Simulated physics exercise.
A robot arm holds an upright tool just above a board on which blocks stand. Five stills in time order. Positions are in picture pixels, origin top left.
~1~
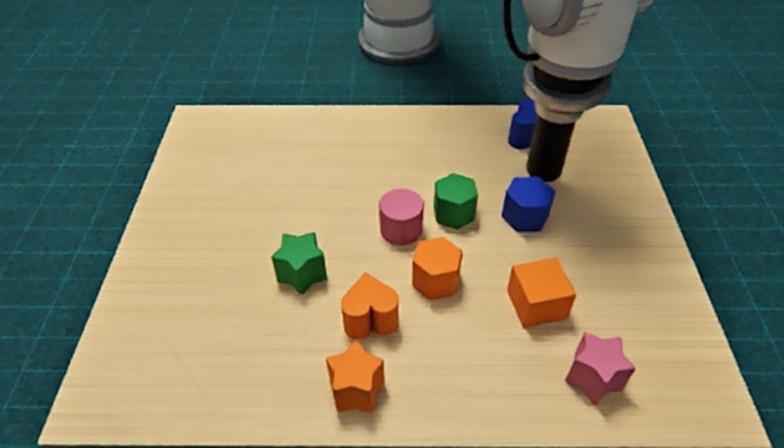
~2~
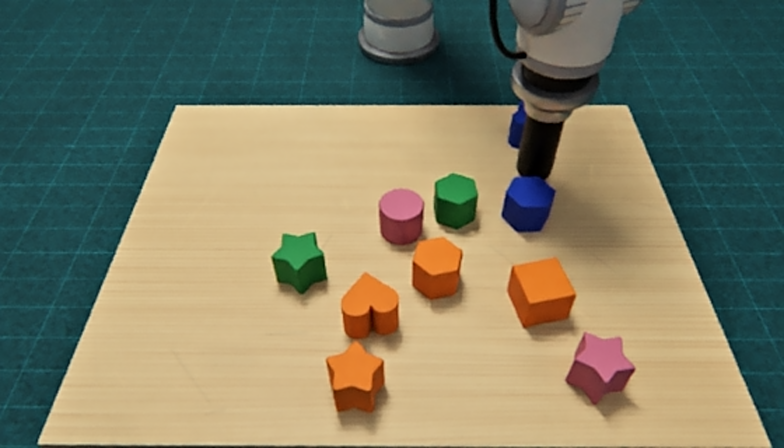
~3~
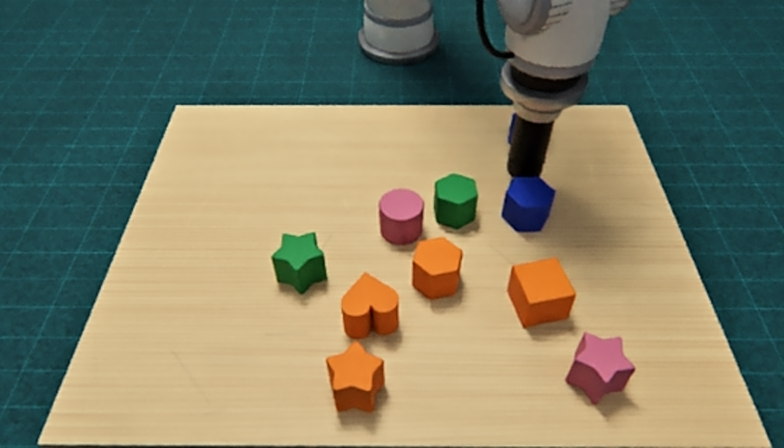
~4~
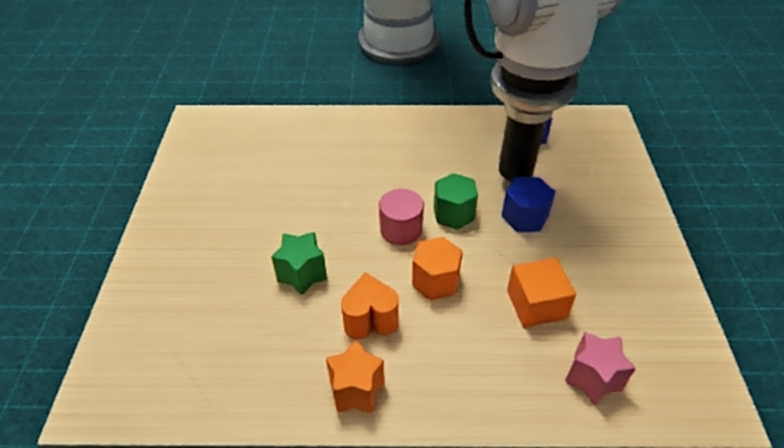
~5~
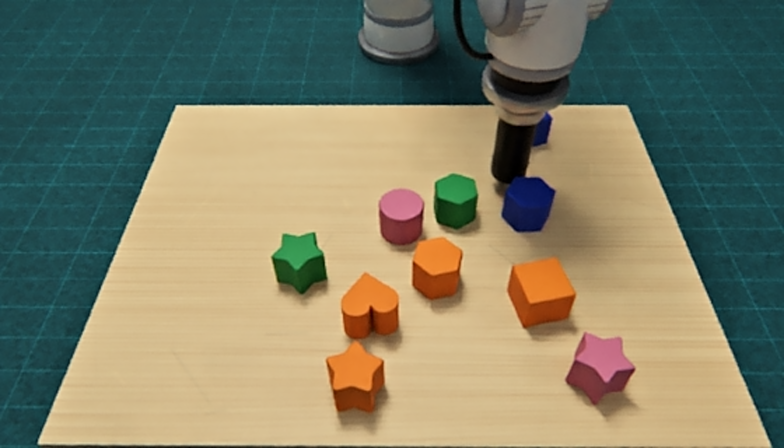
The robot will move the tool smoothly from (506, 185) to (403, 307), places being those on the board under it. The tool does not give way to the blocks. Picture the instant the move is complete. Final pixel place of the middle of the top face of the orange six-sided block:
The top centre is at (419, 320).
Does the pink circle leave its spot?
Yes, I think so.
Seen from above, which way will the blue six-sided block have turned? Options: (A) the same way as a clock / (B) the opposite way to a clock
B
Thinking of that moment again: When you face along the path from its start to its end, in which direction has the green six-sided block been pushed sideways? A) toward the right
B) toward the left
I'll go with A - toward the right.
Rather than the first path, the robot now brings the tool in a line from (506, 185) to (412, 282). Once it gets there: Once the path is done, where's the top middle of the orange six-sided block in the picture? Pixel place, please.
Close to (425, 293).
The first path, step by step. One third of the way, tool (475, 209); pink circle (393, 205); green six-sided block (437, 197); blue six-sided block (529, 199), turned 40° anticlockwise.
Two thirds of the way, tool (440, 249); pink circle (370, 206); orange six-sided block (431, 271); green six-sided block (416, 207), turned 40° clockwise; blue six-sided block (529, 199), turned 40° anticlockwise.
At the end, tool (403, 295); orange heart (365, 300), turned 20° clockwise; pink circle (370, 206); orange six-sided block (419, 320), turned 75° anticlockwise; green six-sided block (416, 207), turned 40° clockwise; blue six-sided block (529, 199), turned 40° anticlockwise.
